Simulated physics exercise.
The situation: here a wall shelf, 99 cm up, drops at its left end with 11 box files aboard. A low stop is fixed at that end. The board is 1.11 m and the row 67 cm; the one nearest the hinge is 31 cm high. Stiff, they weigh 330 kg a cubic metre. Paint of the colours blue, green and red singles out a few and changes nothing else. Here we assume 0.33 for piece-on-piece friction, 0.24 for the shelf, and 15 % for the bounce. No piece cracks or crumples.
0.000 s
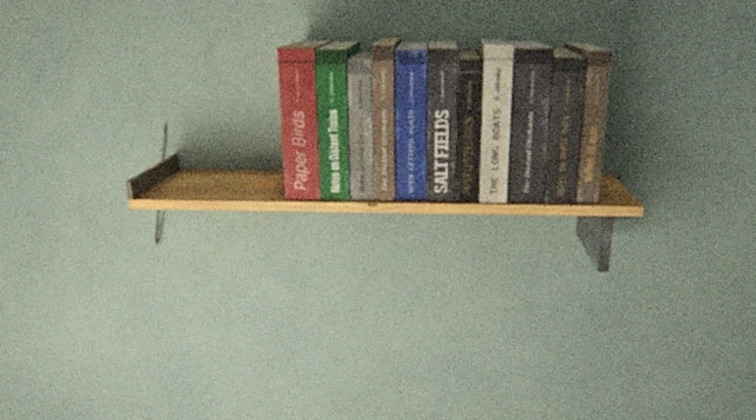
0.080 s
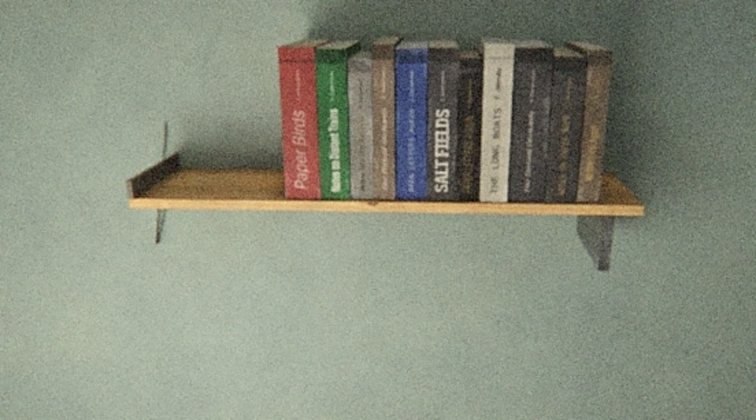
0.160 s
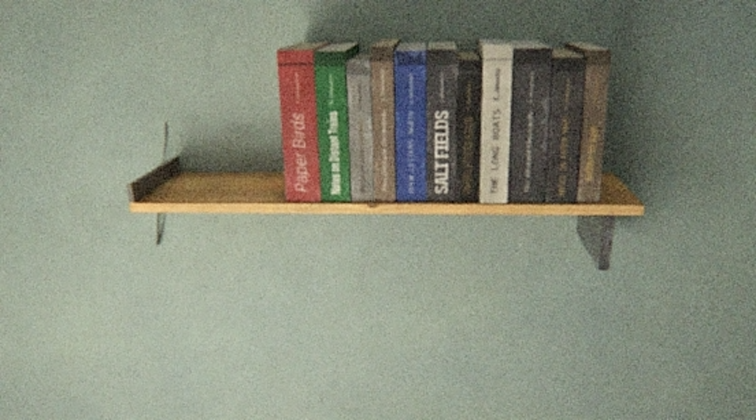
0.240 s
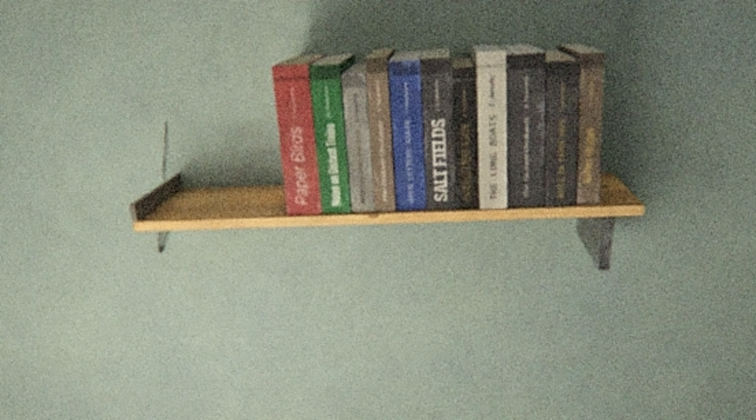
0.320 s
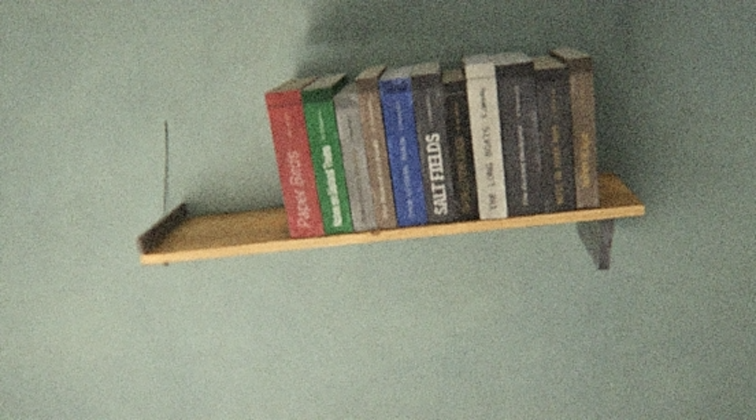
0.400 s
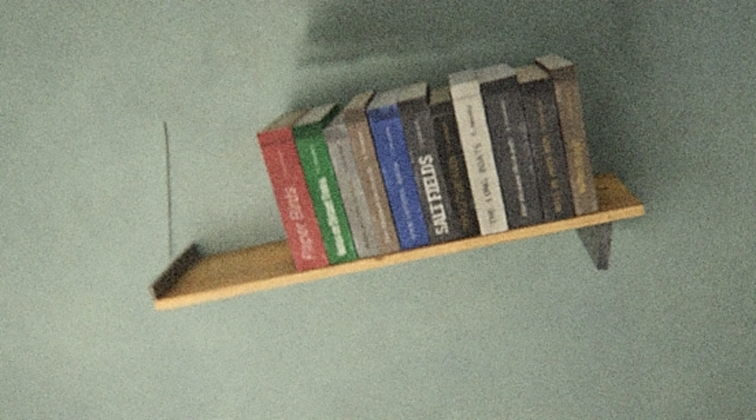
Wall shelf carrying a row of upright books or files sinking at its left end, slowly then faster, the row tilting with it.
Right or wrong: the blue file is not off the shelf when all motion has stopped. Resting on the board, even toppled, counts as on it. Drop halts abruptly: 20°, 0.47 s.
Right.
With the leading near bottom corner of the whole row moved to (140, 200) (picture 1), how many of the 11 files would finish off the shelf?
That comes to 0.
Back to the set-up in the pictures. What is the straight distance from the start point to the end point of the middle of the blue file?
Distance start to end: Approx. 65 cm.
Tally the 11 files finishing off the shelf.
Tally: 2.
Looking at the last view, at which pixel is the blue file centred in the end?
At about (209, 267).
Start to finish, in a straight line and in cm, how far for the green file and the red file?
About: Green 130, red 140.
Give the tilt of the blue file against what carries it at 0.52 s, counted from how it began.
Some 5°.
Around 0.52 s, none of the 11 files off the shelf, 11 disturbed; blue file tipped 5°; red file tipped 5°.
Around 0.76 s, none of the 11 files off the shelf, 11 disturbed; blue file tipped 38°; red file tipped 44°.
Around 1.00 s, none of the 11 files off the shelf, 11 disturbed; blue file tipped 48°; red file on its side.
Around 1.26 s, 2 of the 11 files off the shelf; blue file on its side; green file upside down.
Finally (1.8 s), 2 of the 11 files off the shelf; blue file tipped 48°; green file on its side; red file on its side. Seen by the last camera, middles, blue file near (209, 267).
